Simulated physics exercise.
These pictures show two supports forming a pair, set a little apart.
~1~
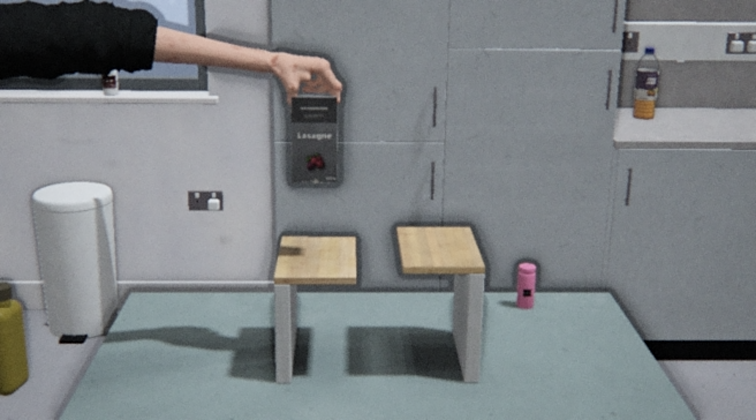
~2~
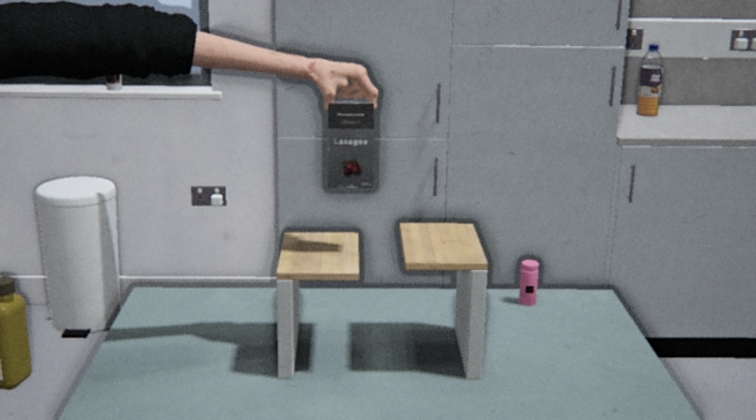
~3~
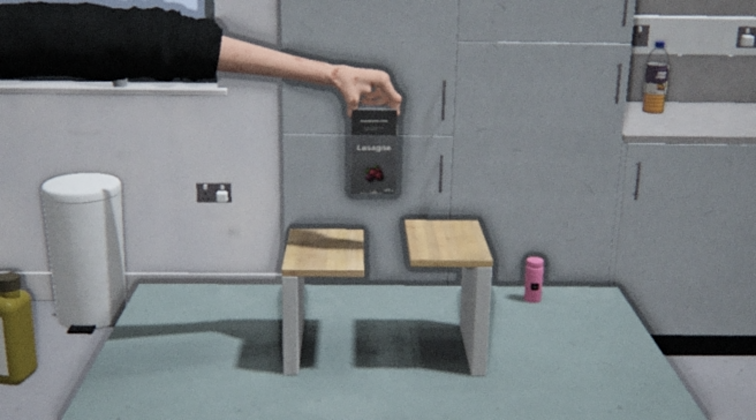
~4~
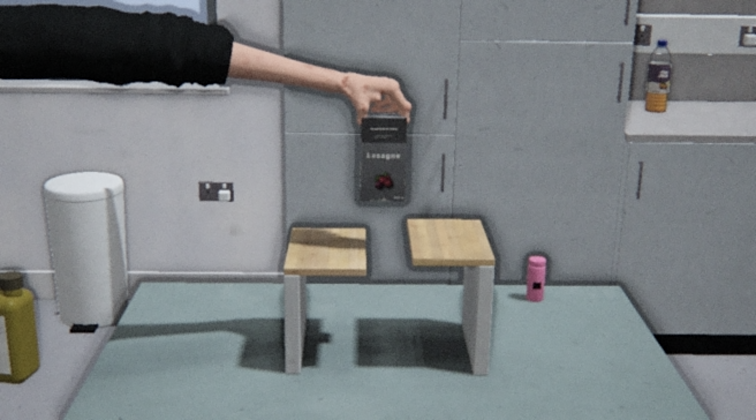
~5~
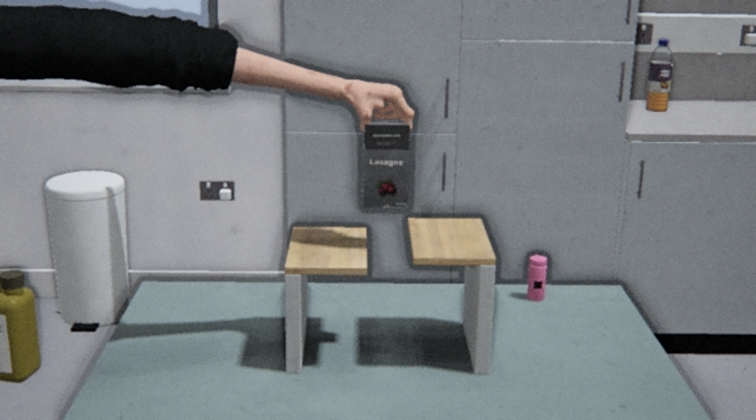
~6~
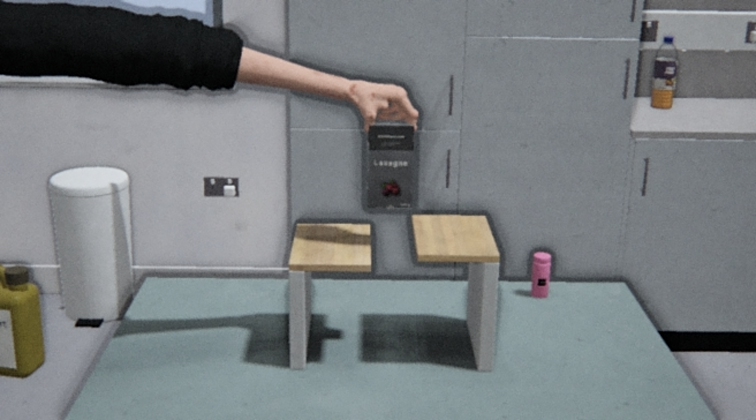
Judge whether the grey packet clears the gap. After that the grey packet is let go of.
It won't go.
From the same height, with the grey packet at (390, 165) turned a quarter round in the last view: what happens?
In that case it slips past.
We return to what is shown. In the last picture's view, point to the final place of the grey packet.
Near (402, 216).
Then, 0.20 s later than the last frame, grey packet moved a little near (390, 188).
Then, 0.30 s later than the last frame, grey packet tilted by 23° near (402, 209).
Then, 0.40 s later than the last frame, grey packet tilted by 55° near (403, 215).
When it is over, lying over on the stand or table, grey packet; pink shaker as before. End places, in pixels of the last picture, grey packet near (402, 216). The packet lodges.
